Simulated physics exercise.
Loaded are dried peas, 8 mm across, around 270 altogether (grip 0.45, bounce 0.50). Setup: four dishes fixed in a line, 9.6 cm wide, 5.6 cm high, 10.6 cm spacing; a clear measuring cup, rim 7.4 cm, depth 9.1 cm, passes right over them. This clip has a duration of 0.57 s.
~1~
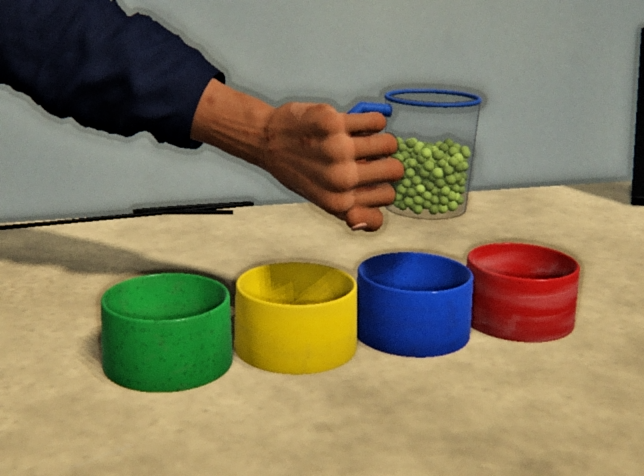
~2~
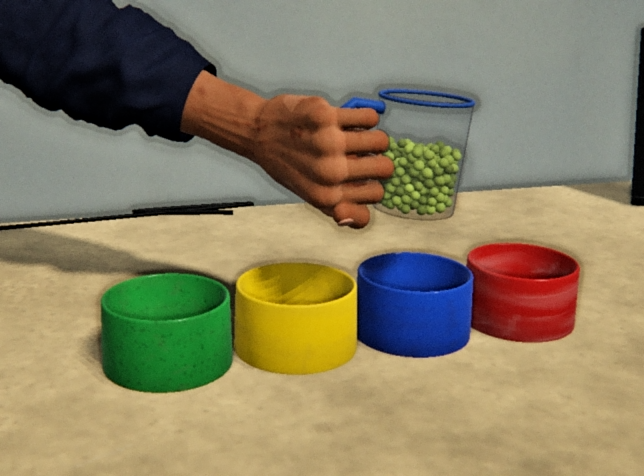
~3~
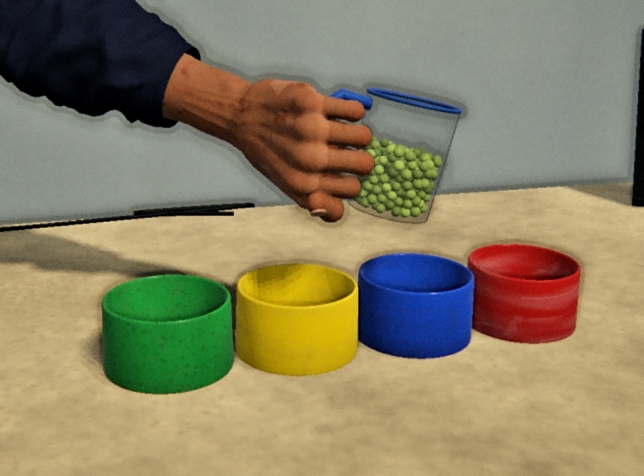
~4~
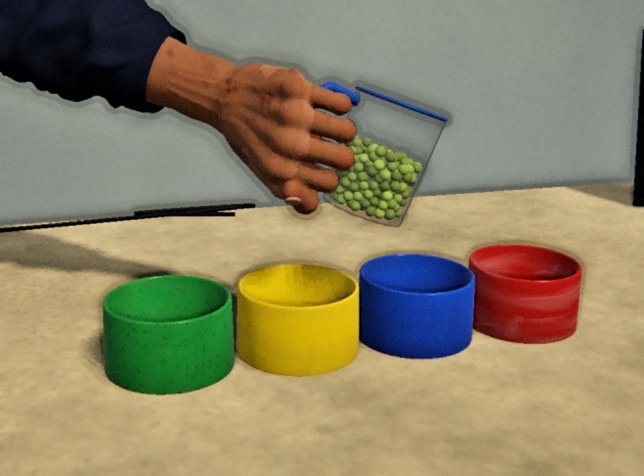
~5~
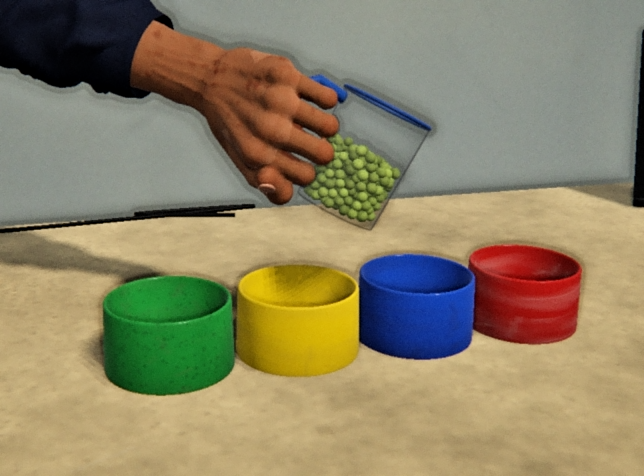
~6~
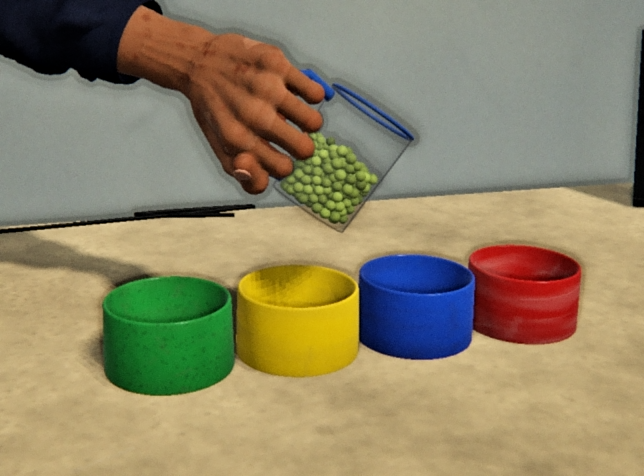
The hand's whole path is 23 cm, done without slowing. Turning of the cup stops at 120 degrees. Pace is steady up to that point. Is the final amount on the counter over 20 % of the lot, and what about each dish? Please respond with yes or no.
Red no, blue no, green yes, yellow yes, counter yes.
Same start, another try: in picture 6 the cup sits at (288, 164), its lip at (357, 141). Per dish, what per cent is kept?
Final shares - red 0 %, blue 0 %, green 30 %, yellow 40 %.
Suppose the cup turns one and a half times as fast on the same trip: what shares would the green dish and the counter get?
I'd expect green to end at 10 and the counter at 10.
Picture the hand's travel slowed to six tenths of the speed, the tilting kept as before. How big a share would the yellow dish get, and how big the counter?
Shares: Yellow 100, counter 0.
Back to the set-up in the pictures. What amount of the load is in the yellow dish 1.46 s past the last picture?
I'd say around 30 per cent.
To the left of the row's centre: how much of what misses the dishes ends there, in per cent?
100 %.
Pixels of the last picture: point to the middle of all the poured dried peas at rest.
After settling, the middle sits near (267, 342).
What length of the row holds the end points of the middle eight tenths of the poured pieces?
Spread: Around 14 cm.
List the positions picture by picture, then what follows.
In the first picture, cup at (429, 154), tilt 0 degrees, lip at (474, 97), moved 0.0 cm; middle of the pieces at (429, 177); red dish at (523, 261); blue dish at (415, 272); yellow dish at (297, 284); green dish at (166, 297).
In the second picture, cup at (420, 154), tilt 4 degrees, lip at (468, 100), moved 0.8 cm; middle of the pieces at (418, 177).
In the third picture, cup at (401, 156), tilt 12 degrees, lip at (455, 109), moved 2.6 cm; middle of the pieces at (397, 180).
In the fourth picture, cup at (382, 158), tilt 19 degrees, lip at (441, 118), moved 4.3 cm; middle of the pieces at (375, 181).
In the fifth picture, cup at (361, 159), tilt 27 degrees, lip at (424, 128), moved 6.1 cm; middle of the pieces at (352, 181).
In the sixth picture, cup at (340, 161), tilt 35 degrees, lip at (407, 138), moved 7.8 cm; middle of the pieces at (328, 181); red dish at (525, 263); blue dish at (417, 274); yellow dish at (298, 286); green dish at (168, 300).
Then, 0.59 s after the last picture, tilt 75 degrees; cup holds 100 %.
Then, 0.98 s after the last picture, tilt 102 degrees; cup holds 95 %.
Then, 1.46 s after the last picture, tilt 120 degrees; cup holds 5 %, green 30 %, yellow 30 %.
In the end, red 0 %, blue 0 %, green 25 %, yellow 40 %, counter 35 %.
